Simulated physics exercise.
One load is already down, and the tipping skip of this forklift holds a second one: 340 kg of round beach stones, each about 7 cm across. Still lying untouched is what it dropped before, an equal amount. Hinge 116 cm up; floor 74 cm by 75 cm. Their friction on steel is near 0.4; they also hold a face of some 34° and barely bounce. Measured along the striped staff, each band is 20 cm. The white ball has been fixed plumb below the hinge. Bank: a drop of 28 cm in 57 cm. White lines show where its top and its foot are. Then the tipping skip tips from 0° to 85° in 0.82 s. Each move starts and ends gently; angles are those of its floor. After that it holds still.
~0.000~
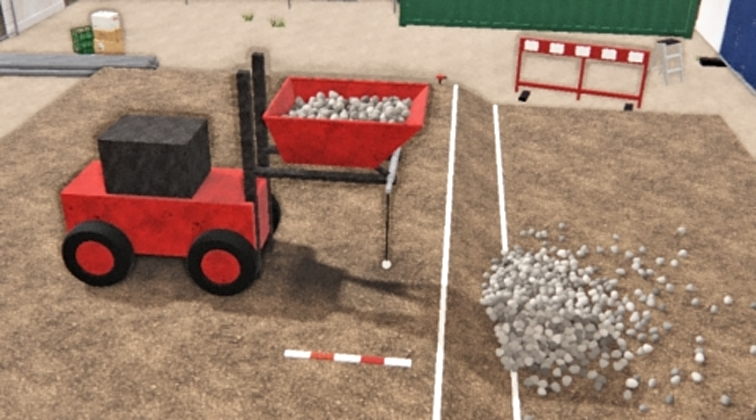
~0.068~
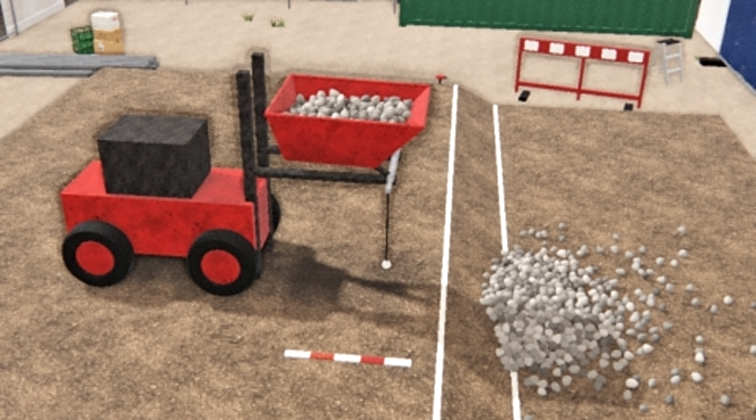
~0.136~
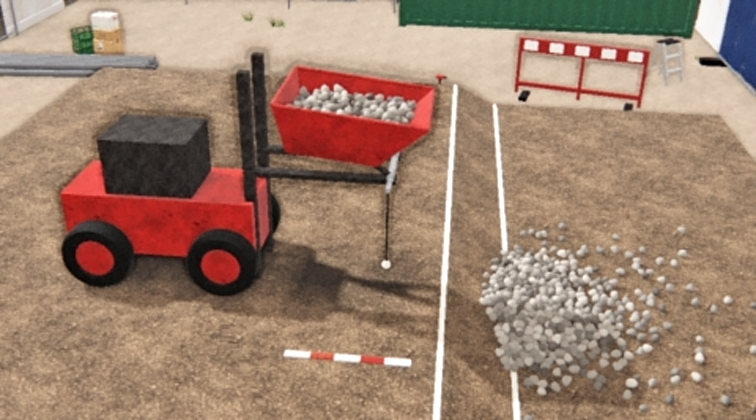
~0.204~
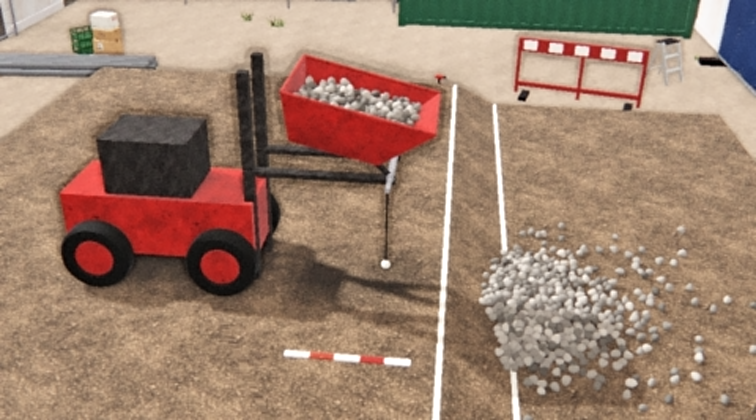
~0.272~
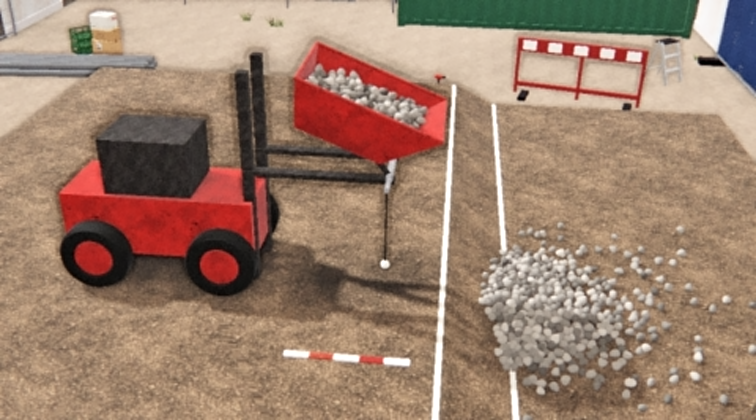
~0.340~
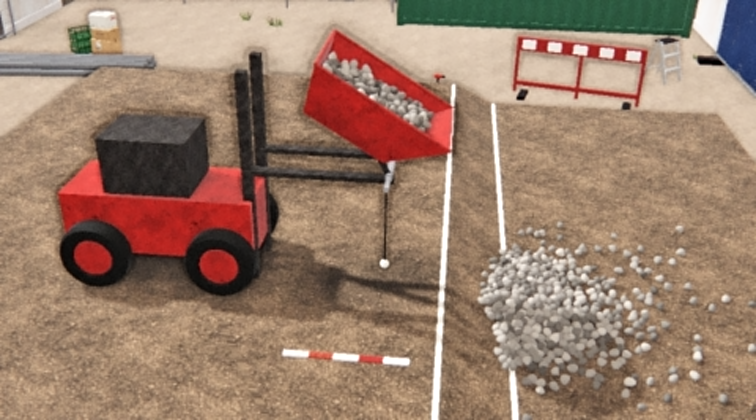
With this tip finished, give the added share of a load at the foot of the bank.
Some 88 per cent of a load.
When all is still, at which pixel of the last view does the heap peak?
Somewhere close to (513, 289).
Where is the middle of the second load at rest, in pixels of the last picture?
Around (557, 303).
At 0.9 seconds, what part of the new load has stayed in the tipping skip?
About 65 per cent is held.
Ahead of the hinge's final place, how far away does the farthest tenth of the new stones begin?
It's roughly 240 cm ahead of it.
After 0.6 s the floor is at 72°; in per cent of one load, 100 in the tipping skip, 11 on the top or the slope, 88 at the foot of the bank; the foremost stones are past the picture's edge.
After 0.9 s the floor is at 85°; in per cent of one load, 63 in the tipping skip, 48 on the top or the slope, 88 at the foot of the bank; the foremost stones are past the picture's edge.
After 1.3 s the floor is at 85°; in per cent of one load, 0 in the tipping skip, 33 on the top or the slope, 166 at the foot of the bank; the foremost stones are past the picture's edge.
After 3.8 s the floor is at 85°; in per cent of one load, 0 in the tipping skip, 23 on the top or the slope, 176 at the foot of the bank; the foremost stones are past the picture's edge. Net gain at the foot of the bank, 88.
